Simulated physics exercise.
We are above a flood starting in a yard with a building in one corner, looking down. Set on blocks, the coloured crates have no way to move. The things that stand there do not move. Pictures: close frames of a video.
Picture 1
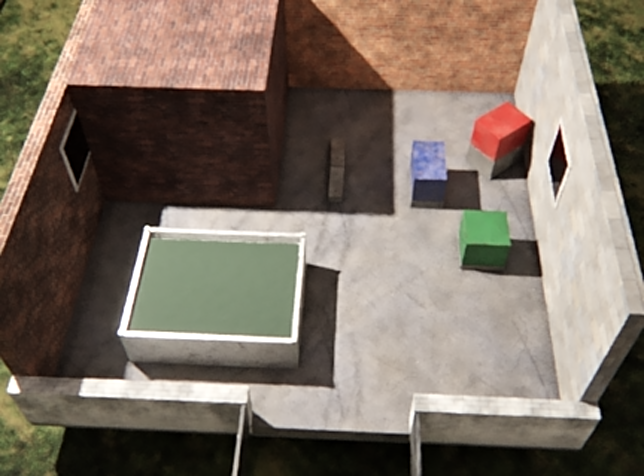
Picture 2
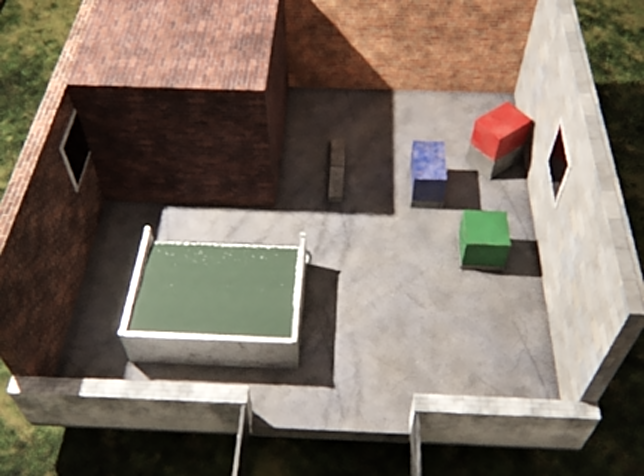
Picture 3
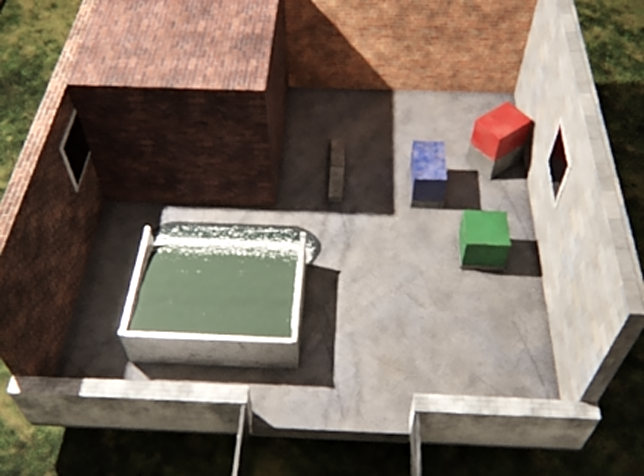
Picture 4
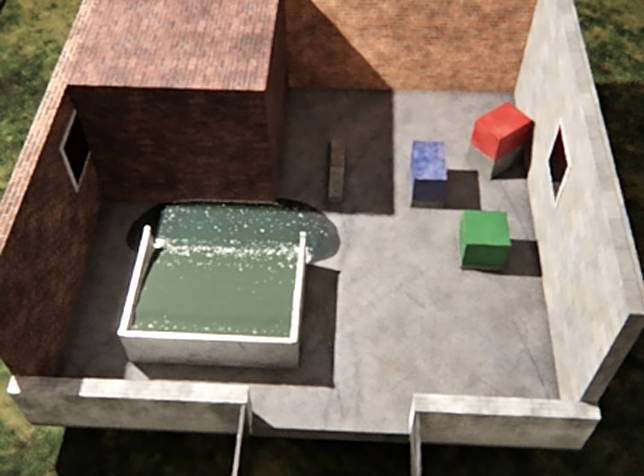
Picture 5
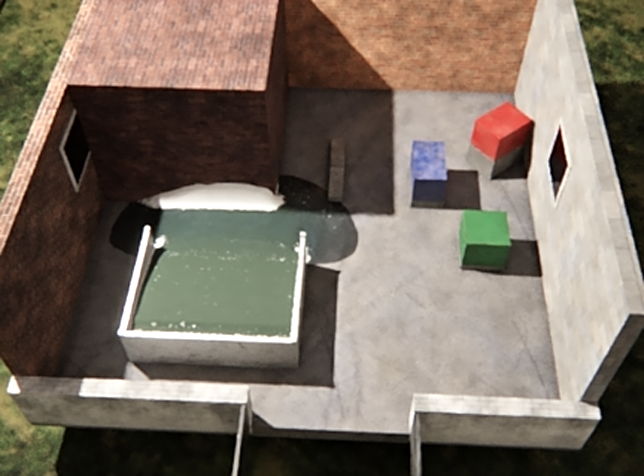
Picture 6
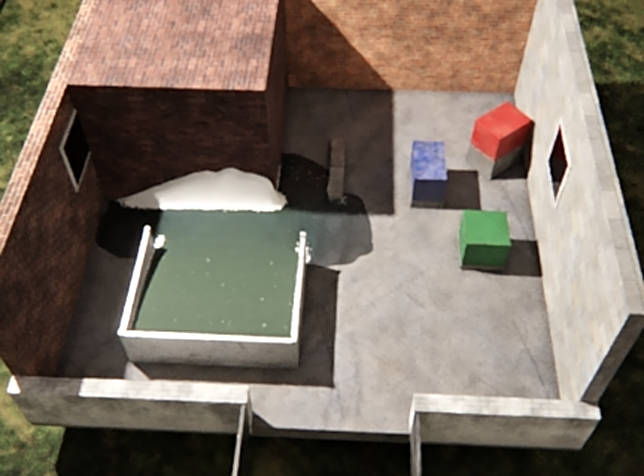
In a walled yard with a brick building in one corner, green water poured out the far side of a white tank, spread across the floor and splashed up white against the brick wall, while the red, blue and green crates stayed still.
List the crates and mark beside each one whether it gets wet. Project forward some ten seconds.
Blue crate - gets wet; red crate - stays dry; green crate - gets wet.
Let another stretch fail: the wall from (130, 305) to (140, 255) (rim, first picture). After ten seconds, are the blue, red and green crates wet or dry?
The blue crate never gets wet; the red crate never gets wet; the green crate is flooded.
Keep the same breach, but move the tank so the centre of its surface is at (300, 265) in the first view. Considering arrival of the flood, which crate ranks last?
Answer: The red one.
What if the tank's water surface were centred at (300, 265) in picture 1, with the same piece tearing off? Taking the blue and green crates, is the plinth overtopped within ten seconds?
Blue: Reached; green: Reached.
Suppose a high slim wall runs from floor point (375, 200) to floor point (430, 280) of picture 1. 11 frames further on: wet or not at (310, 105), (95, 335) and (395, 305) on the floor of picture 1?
The first point comes out inundated, the next inundated, the last unwetted.
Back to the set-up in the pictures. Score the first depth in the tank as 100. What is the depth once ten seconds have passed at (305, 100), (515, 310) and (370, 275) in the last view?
Readings in sequence: 14, 8, 4 percent.
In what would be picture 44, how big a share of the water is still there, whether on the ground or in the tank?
Result: Close to 98 %.
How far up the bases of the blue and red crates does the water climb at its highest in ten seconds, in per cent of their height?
I'd put it at some 150 % for one and some 60 % for the other, in that order.
A moment on, water covers 25 % of the floor; the blue crate water round its plinth, the red crate not reached, the green crate not reached.
Next, water covers 45 % of the floor; the blue crate water round its plinth, the red crate not reached, the green crate not reached.
Then, water covers 65 % of the floor; the blue crate water round its plinth, the red crate water round its plinth, the green crate water round its plinth.
Later, water covers 90 % of the floor; the blue crate water round its plinth, the red crate water round its plinth, the green crate water round its plinth.
In the end, water covers 100 % of the floor; the blue crate was topped, the red crate stayed above the water, the green crate was topped.
